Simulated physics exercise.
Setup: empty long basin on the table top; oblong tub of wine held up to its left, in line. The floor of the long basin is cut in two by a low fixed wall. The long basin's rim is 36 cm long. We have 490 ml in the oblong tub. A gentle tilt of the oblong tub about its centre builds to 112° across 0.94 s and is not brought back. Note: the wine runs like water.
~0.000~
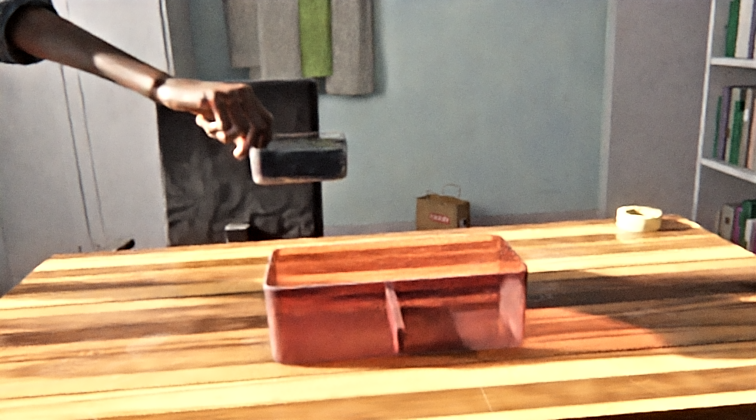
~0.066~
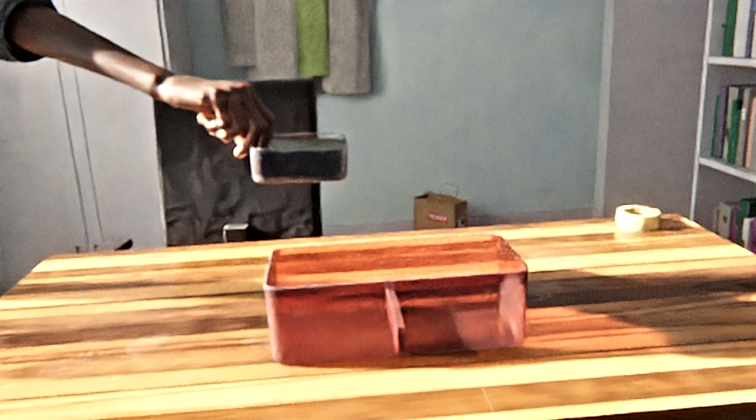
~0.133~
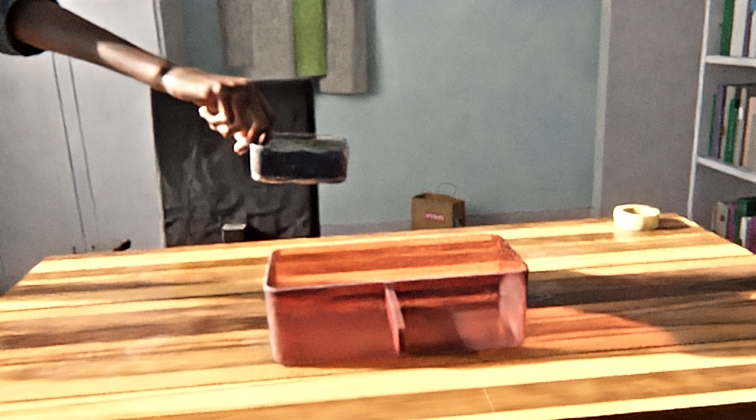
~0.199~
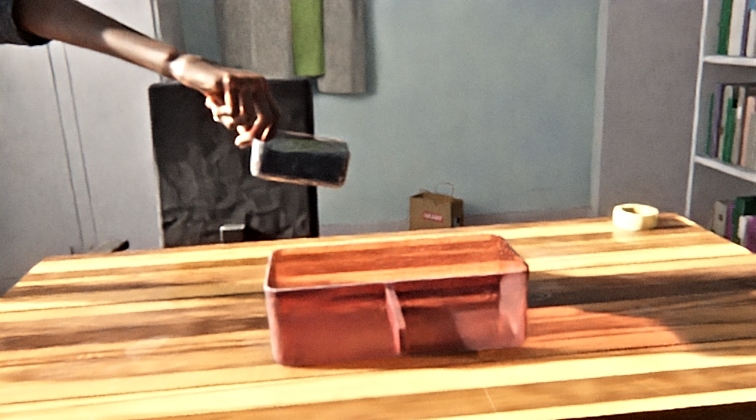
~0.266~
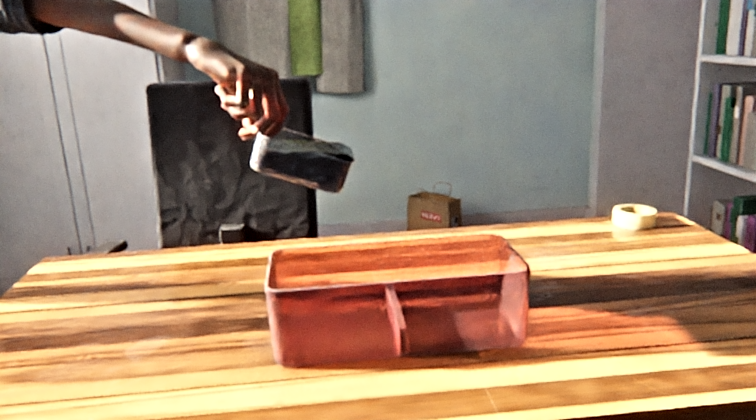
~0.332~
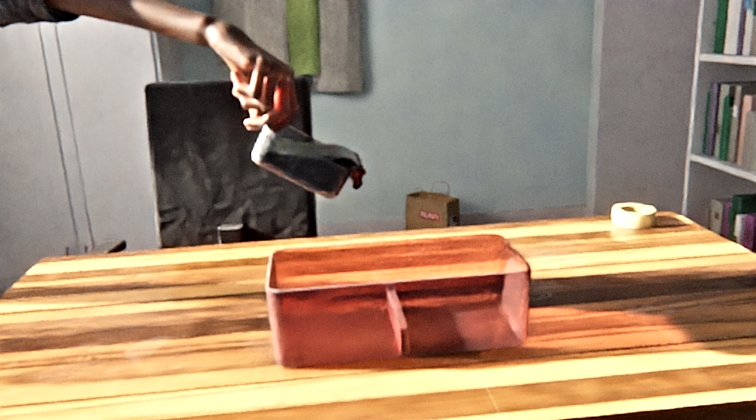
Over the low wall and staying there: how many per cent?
64 out of 100.
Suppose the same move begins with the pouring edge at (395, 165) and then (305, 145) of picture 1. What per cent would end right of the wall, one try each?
Respectively about 85 and 5 percent.
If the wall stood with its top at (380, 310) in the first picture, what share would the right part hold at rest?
In that case, some 70 percent.
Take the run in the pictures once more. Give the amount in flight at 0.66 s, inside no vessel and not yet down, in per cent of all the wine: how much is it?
Estimate: Some 28 % of the total.
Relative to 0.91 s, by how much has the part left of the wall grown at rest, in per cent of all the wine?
Close to 4% of the whole.
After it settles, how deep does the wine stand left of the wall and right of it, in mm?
Once settled, the left stands around 6 mm and the right around 12 mm.
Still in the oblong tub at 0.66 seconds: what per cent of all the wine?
Roughly 10 per cent.
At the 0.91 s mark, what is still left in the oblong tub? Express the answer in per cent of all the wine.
1 %.
After 0.66 s the tilt is 90° and 10 per cent is still to pour, 9 is left of the wall and 54 right of it.
After 0.91 s the tilt is 112° and 1 per cent is still to pour, 31 is left of the wall and 64 right of it.
After 1.16 s the tilt is 112° and 0 per cent is still to pour, 35 is left of the wall and 64 right of it.
After 1.44 s the tilt is 112° and 0 per cent is still to pour, 35 is left of the wall and 64 right of it.
In the end 35 per cent lies left of the wall, 64 right of it and 1 outside.
